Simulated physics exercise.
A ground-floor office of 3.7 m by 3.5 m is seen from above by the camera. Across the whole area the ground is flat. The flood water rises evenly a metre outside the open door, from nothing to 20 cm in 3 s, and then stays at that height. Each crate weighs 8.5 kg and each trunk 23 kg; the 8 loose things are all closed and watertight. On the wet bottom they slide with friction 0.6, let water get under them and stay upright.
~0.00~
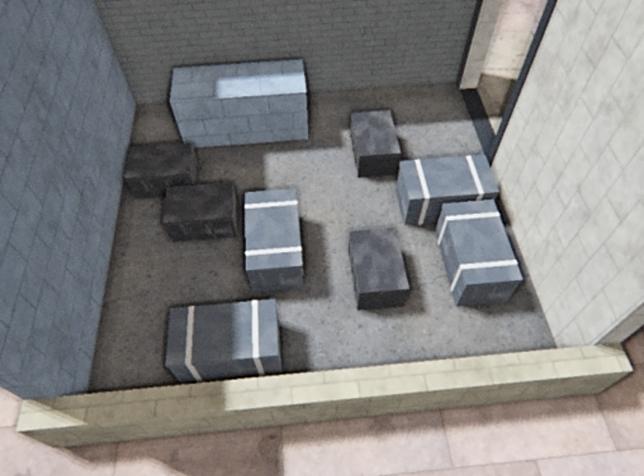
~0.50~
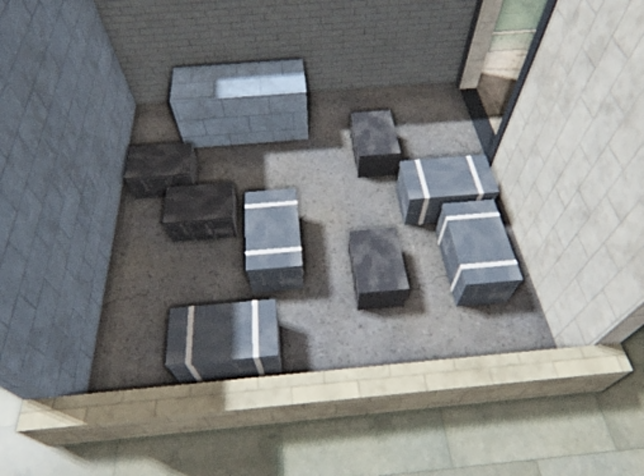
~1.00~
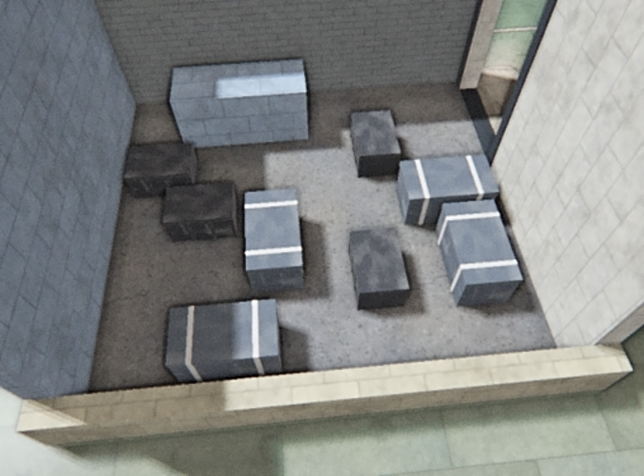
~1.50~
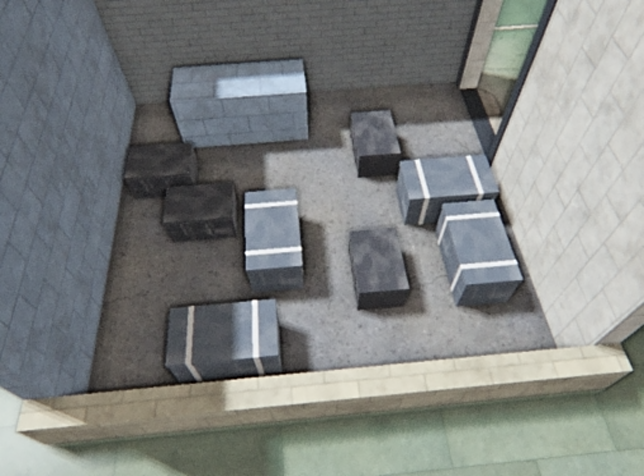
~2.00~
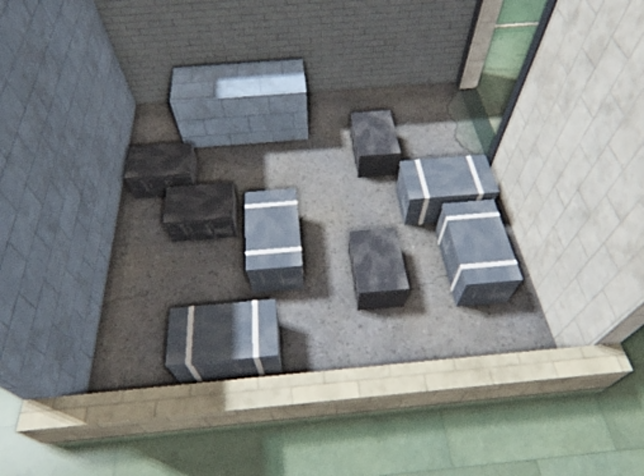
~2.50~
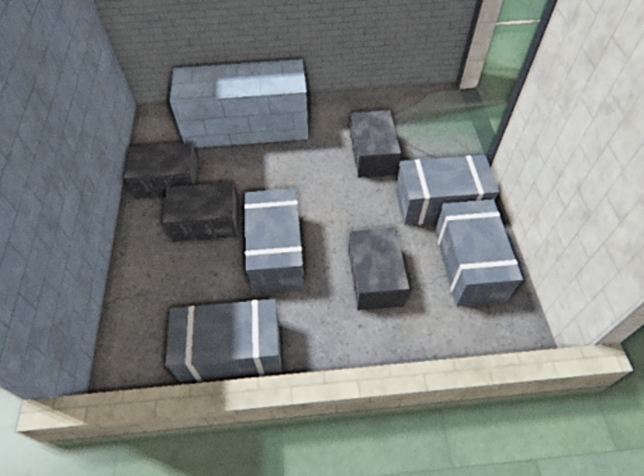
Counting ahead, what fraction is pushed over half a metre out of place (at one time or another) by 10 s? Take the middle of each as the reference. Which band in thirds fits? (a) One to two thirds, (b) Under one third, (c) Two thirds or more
Option a: One to two thirds.
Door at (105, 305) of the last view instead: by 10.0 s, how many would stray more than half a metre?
The count would be 7.
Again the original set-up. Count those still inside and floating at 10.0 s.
Total: 6.
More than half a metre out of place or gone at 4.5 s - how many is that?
By my tally, 1.
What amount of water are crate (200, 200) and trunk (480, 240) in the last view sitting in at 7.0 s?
Close to 5 and 1 centimetres.
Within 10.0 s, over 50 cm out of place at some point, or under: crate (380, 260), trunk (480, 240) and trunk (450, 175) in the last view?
Taking them in that order, the first is within the limit, the second within the limit and the third within the limit.
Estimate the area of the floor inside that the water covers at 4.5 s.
Some 5.0 m2.
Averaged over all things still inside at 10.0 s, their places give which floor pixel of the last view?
It sits at about (313, 279).
After 3.5 s 0 of 8 are over 50 cm from their spots; 0 afloat.
After 4.5 s 1 of 8 are over 50 cm from their spots; 1 afloat.
After 7.0 s 2 of 8 are over 50 cm from their spots; 3 afloat.
After 10.0 s 5 of 8 are over 50 cm from their spots, and 5 have been at some point; 6 afloat.
